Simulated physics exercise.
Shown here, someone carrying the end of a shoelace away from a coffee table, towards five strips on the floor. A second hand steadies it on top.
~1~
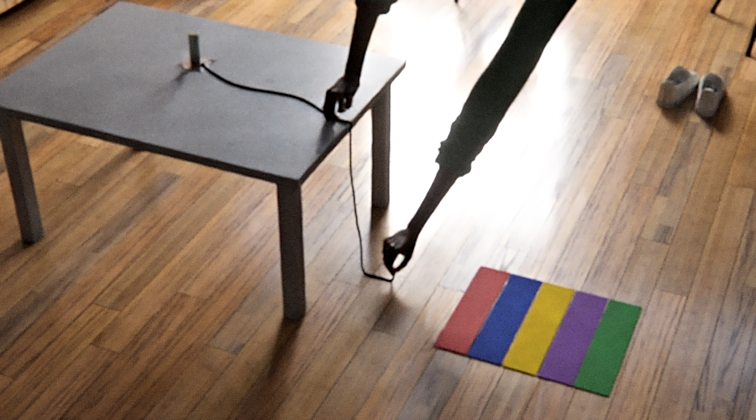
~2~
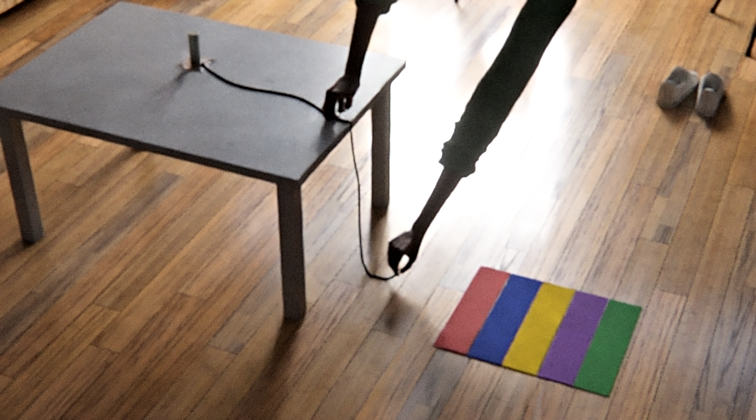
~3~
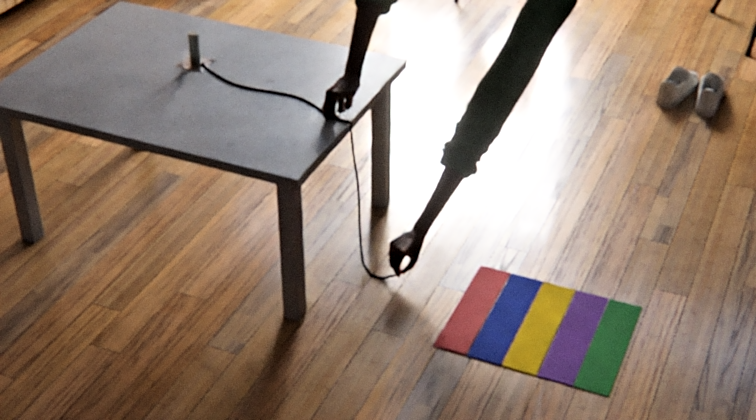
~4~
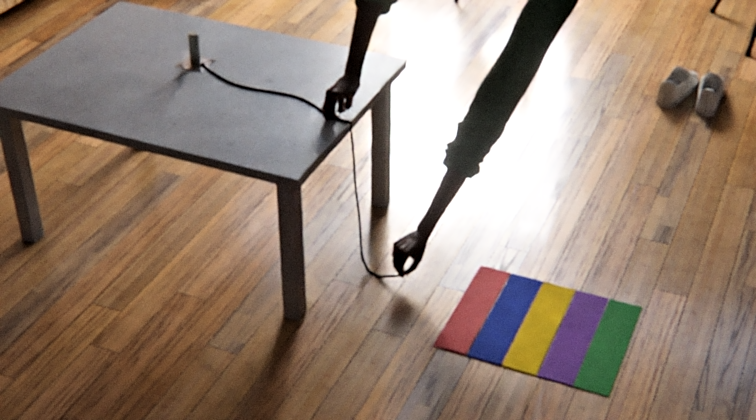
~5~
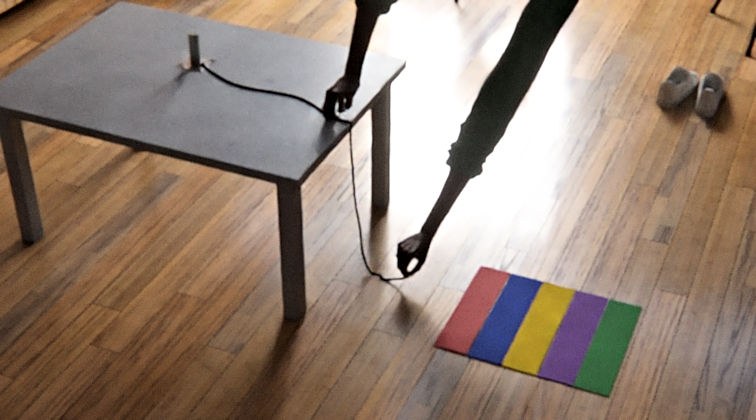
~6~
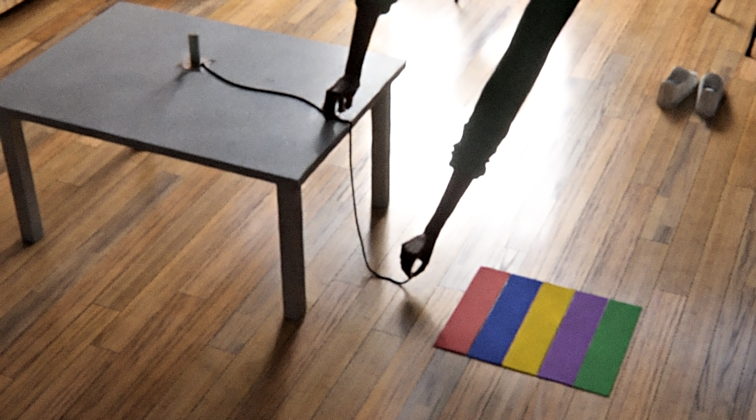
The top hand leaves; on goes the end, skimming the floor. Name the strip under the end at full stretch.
It gets as far as the blue strip.
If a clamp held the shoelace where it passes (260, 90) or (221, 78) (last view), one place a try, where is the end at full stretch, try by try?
About (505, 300) and (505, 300).
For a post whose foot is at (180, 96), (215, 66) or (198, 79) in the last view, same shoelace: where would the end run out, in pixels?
Try by try, around (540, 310), (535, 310) and (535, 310).
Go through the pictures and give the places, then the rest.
In the first frame, end (395, 272); red (458, 335); blue (492, 344); yellow (526, 354); purple (562, 364); green (598, 375).
In the second frame, end (399, 273); shoelace through (219, 76) (270, 92) (323, 111) (353, 151) (359, 210) (363, 262).
In the third frame, end (401, 273).
In the fourth frame, end (404, 274); shoelace through (219, 76) (270, 92) (323, 111) (353, 151) (359, 210) (364, 262).
In the fifth frame, end (408, 275).
In the sixth frame, end (412, 276); shoelace through (219, 76) (270, 92) (323, 111) (350, 151) (355, 210) (367, 263).
A little later, end near (450, 287); short of the strips.
Next, end near (486, 296); over red.
When it is tight, end near (508, 302); over blue. The blue one.
